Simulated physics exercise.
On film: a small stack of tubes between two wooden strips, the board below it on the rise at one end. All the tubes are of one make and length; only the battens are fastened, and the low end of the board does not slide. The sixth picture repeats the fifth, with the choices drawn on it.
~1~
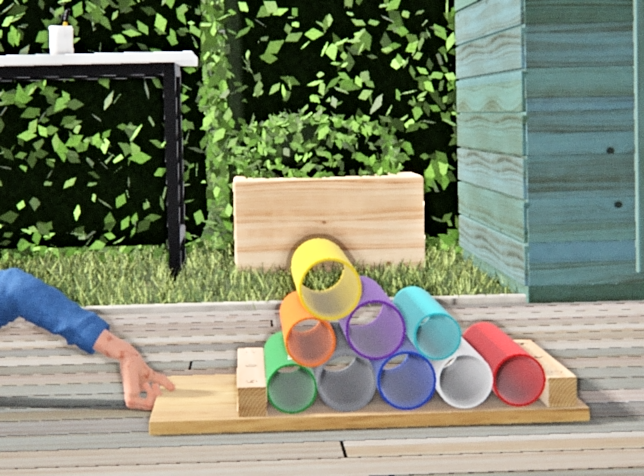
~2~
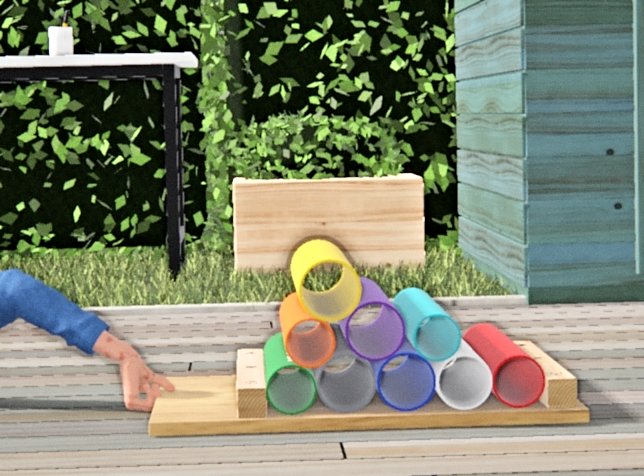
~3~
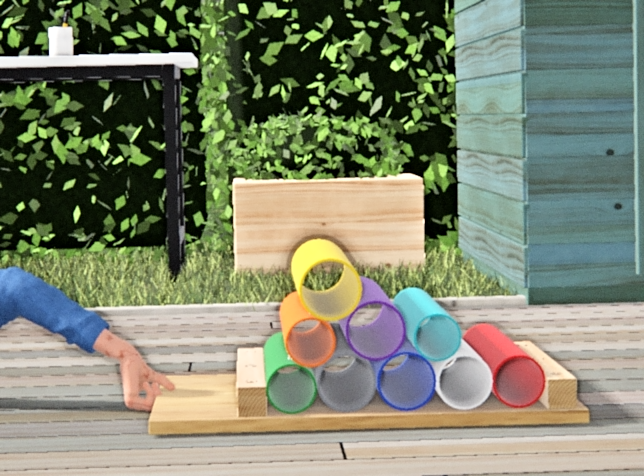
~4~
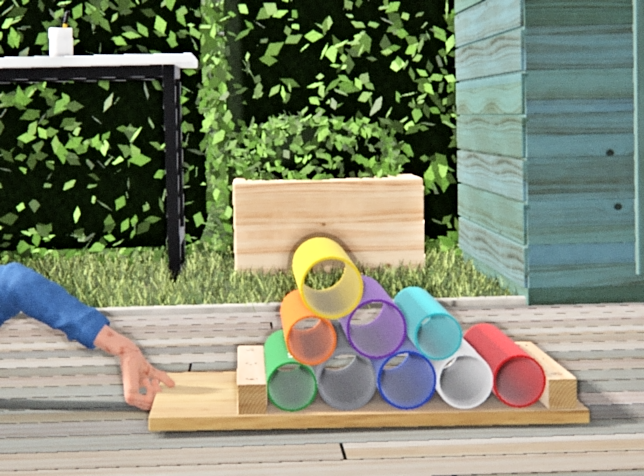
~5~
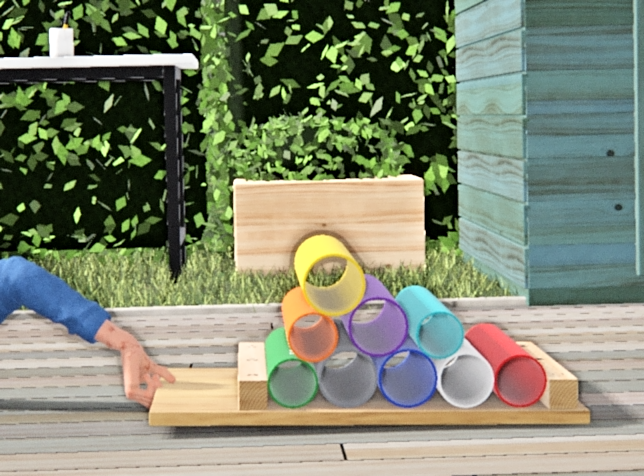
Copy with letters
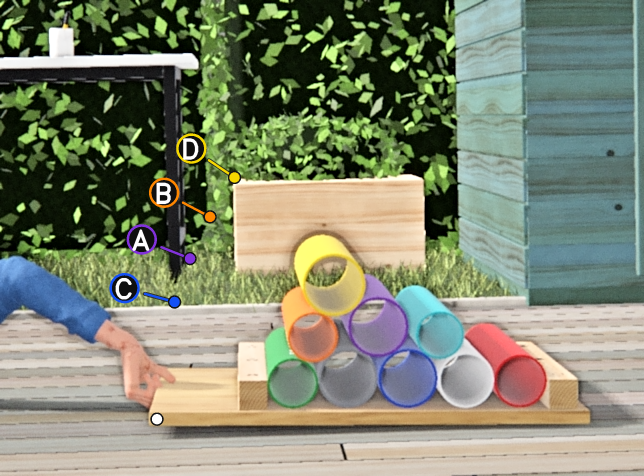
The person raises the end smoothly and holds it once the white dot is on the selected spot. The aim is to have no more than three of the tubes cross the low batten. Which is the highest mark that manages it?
The highest mark that will do is D.
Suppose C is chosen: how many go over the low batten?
It comes to none.
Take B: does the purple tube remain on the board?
No, with B.
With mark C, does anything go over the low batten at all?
No, at C.
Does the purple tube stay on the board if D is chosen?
The purple tube: No.
On the marked copy, A at (190, 258); B at (210, 217); C at (174, 302); D at (234, 177); the white dot at (157, 419).
With D. Early on, board at 20°.
Further on, board at 35°.
At the end, board at 35°, three over the low batten (turquoise, purple, yellow).
As for the rest, A none over the low batten; B three over the low batten (turquoise, purple, yellow); C none over the low batten.
